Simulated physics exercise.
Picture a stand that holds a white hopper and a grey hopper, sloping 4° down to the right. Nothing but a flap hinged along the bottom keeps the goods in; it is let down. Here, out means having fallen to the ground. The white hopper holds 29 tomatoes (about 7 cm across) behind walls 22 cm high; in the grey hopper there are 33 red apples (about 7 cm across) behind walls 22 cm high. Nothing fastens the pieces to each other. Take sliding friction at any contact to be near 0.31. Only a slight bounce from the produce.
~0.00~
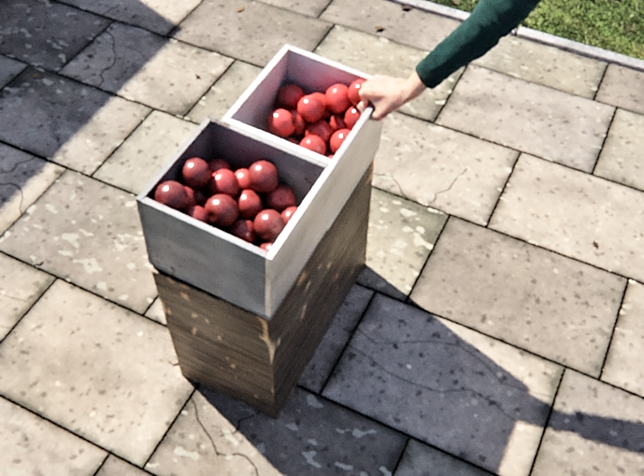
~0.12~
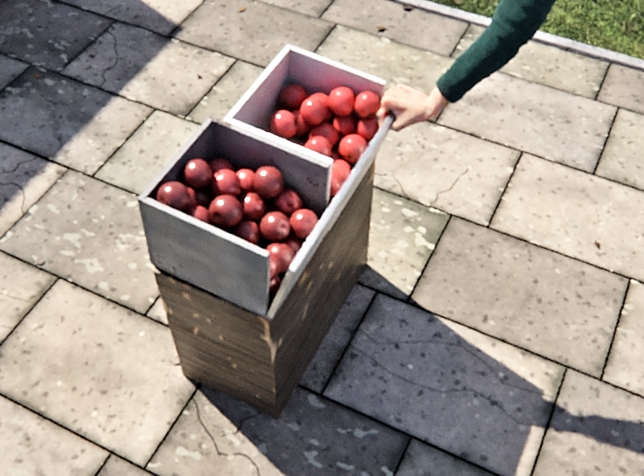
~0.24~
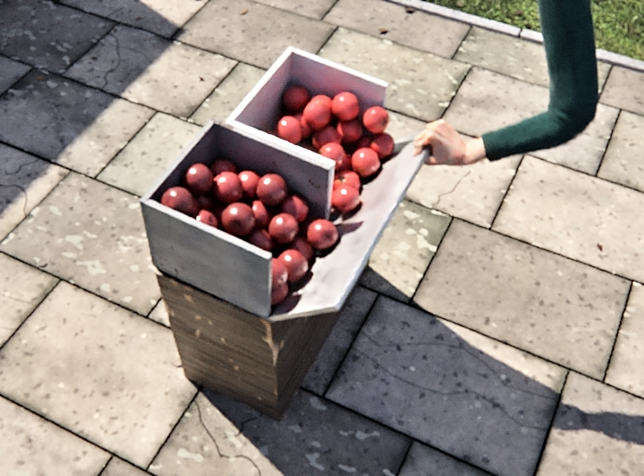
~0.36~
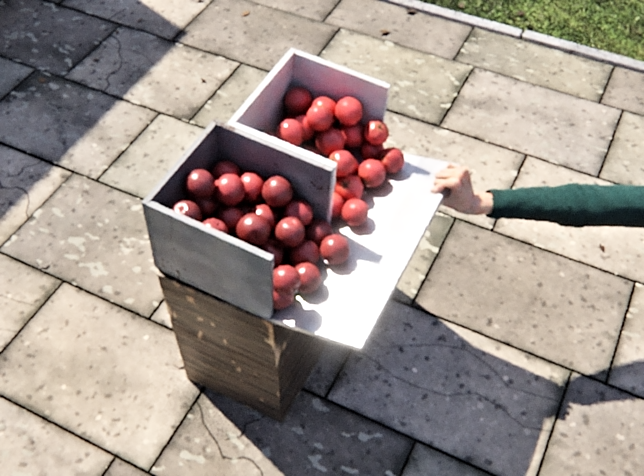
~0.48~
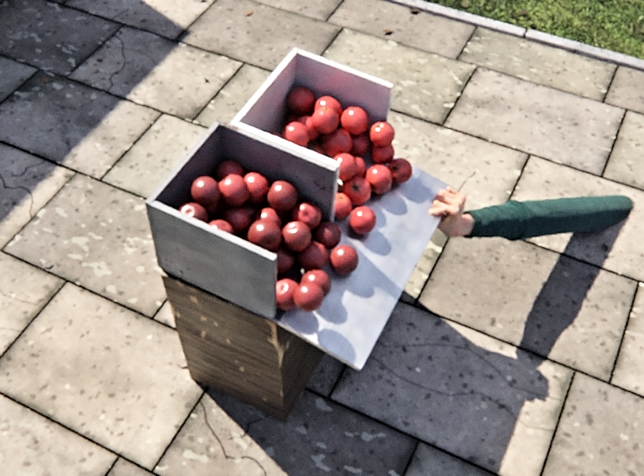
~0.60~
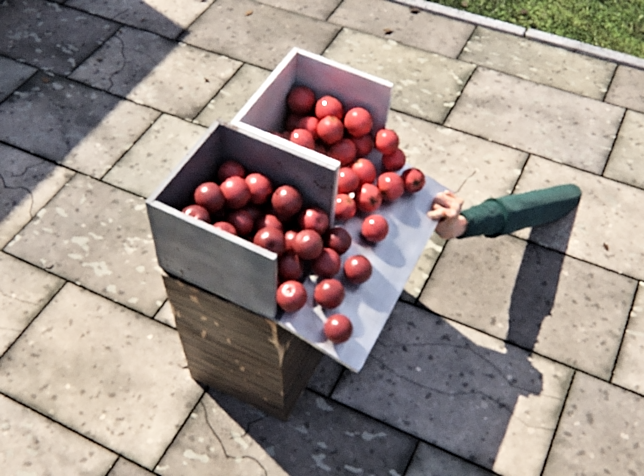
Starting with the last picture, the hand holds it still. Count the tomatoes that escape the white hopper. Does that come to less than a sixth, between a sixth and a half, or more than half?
Onto the ground goes a portion past half.
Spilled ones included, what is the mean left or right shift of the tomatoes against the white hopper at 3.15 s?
About 66 cm to the right.
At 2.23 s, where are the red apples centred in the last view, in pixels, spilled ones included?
I'd put the middle close to (445, 436).
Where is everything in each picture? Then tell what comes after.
In the first frame (places track the rim corner closest to us here), white hopper (its farthest corner) (290, 47); grey hopper (267, 255); flap down by 0°; none in free fall.
In the second frame, white hopper (291, 47); flap down by 13°.
In the third frame, white hopper (293, 49); flap down by 43°.
In the fourth frame, white hopper (295, 51); flap down by 76°.
In the fifth frame, white hopper (298, 51); flap down by 100°.
In the sixth frame, white hopper (298, 50); grey hopper (276, 257); flap down by 105°; none in free fall.
After 1.01 s, the white hopper is down by 5 of 29 and the grey hopper is down by 4 of 33.
After 1.52 s, the white hopper is down by 10 of 29 and the grey hopper is down by 11 of 33.
After 2.23 s, the white hopper is down by 16 of 29 and the grey hopper is down by 18 of 33.
Outcome (at 3.15 s), the white hopper is down by 19 of 29 and the grey hopper is down by 22 of 33. Asked share, 19 of 29, 66 per cent.
